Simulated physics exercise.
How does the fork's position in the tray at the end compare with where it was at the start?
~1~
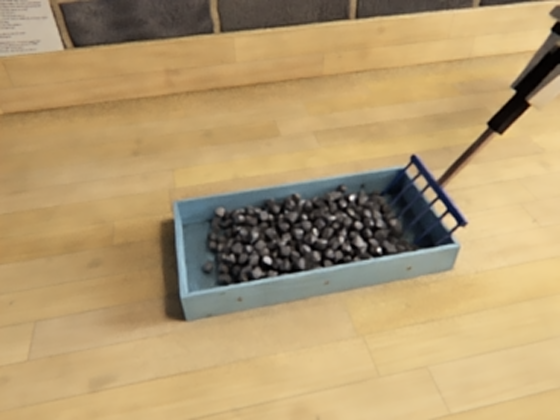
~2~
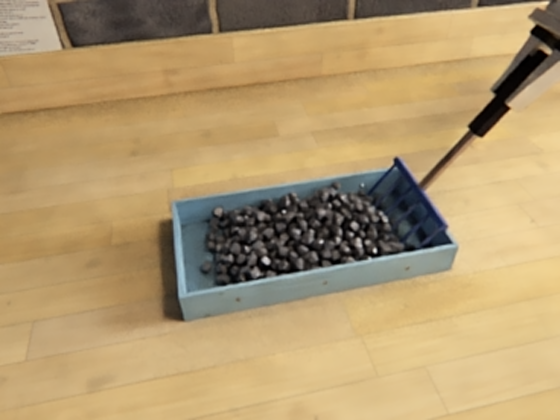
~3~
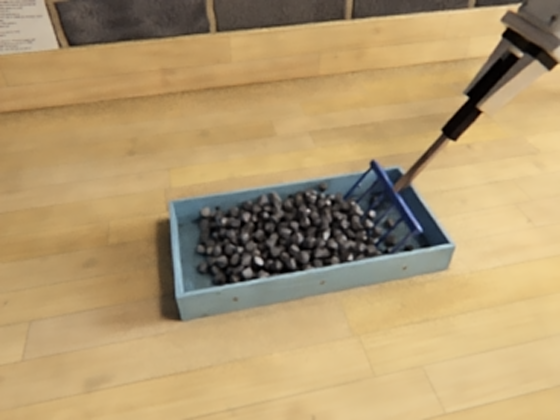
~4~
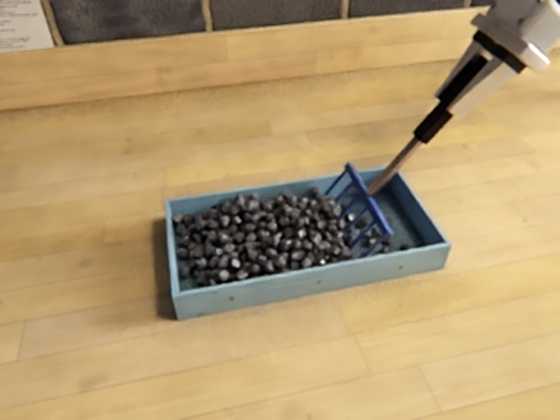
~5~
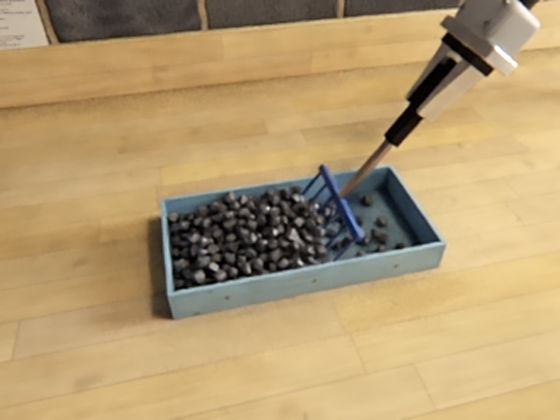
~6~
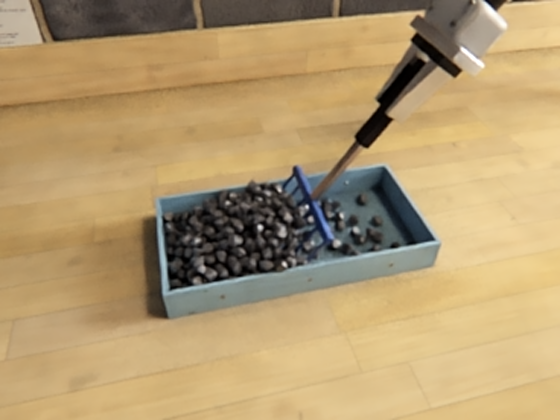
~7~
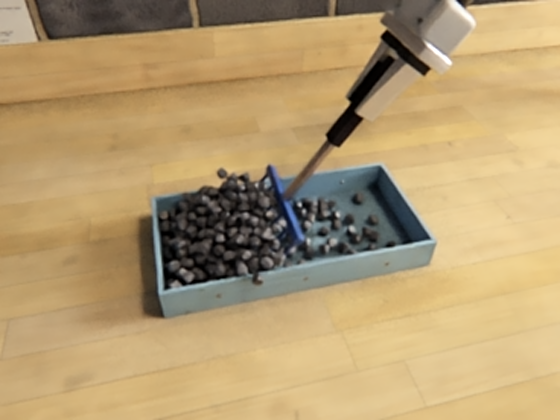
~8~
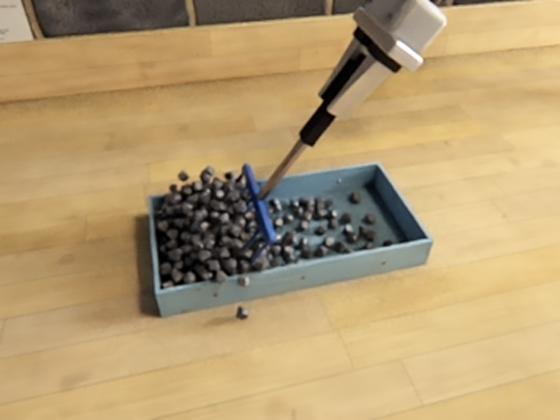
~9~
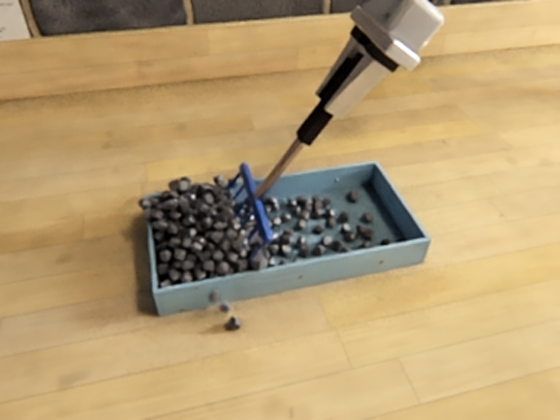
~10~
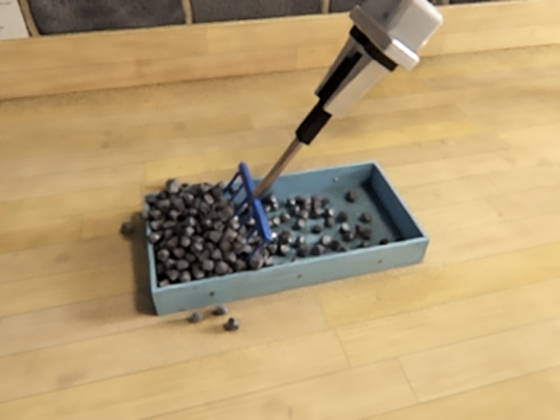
At the start the fork is at the right end of the tray, and by the end it has moved left to around the middle, up against the heaped pebbles.
